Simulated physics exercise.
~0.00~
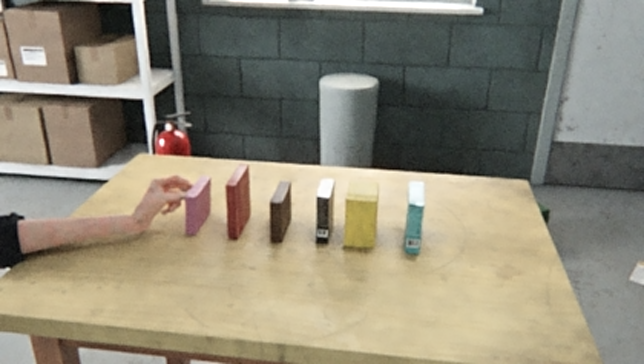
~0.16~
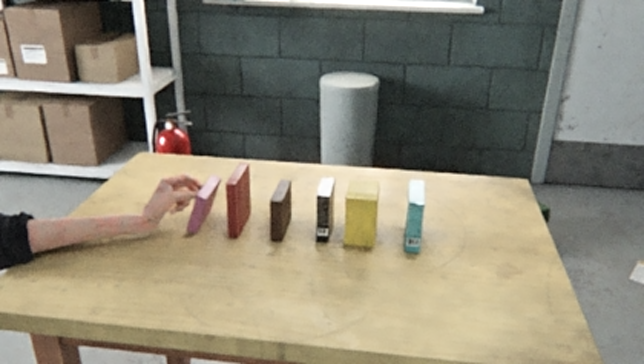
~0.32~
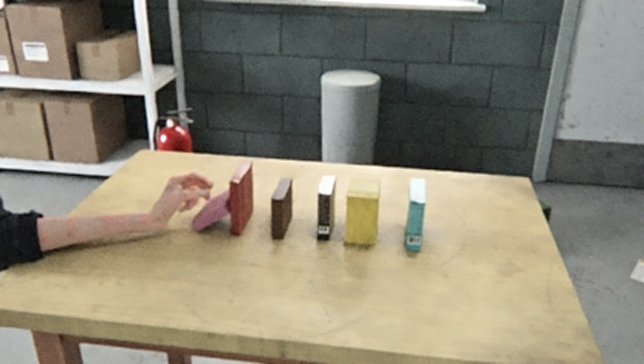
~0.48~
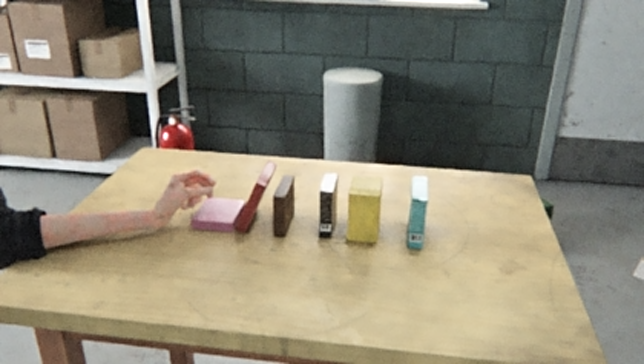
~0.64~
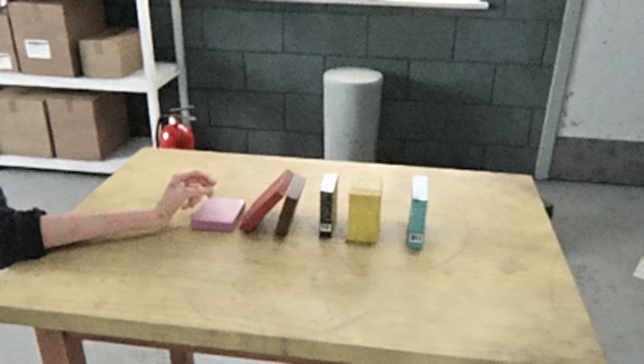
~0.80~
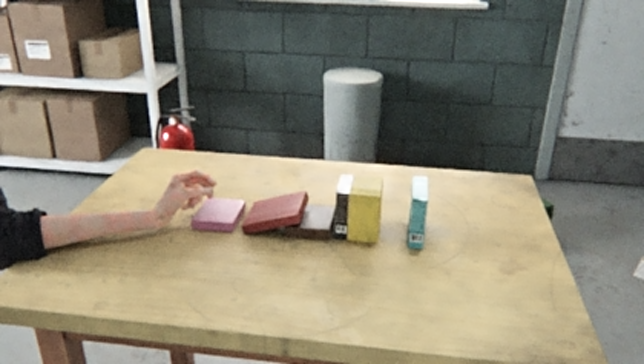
A hand tips the pink board, toppling the red and brown boards rightward in turn.
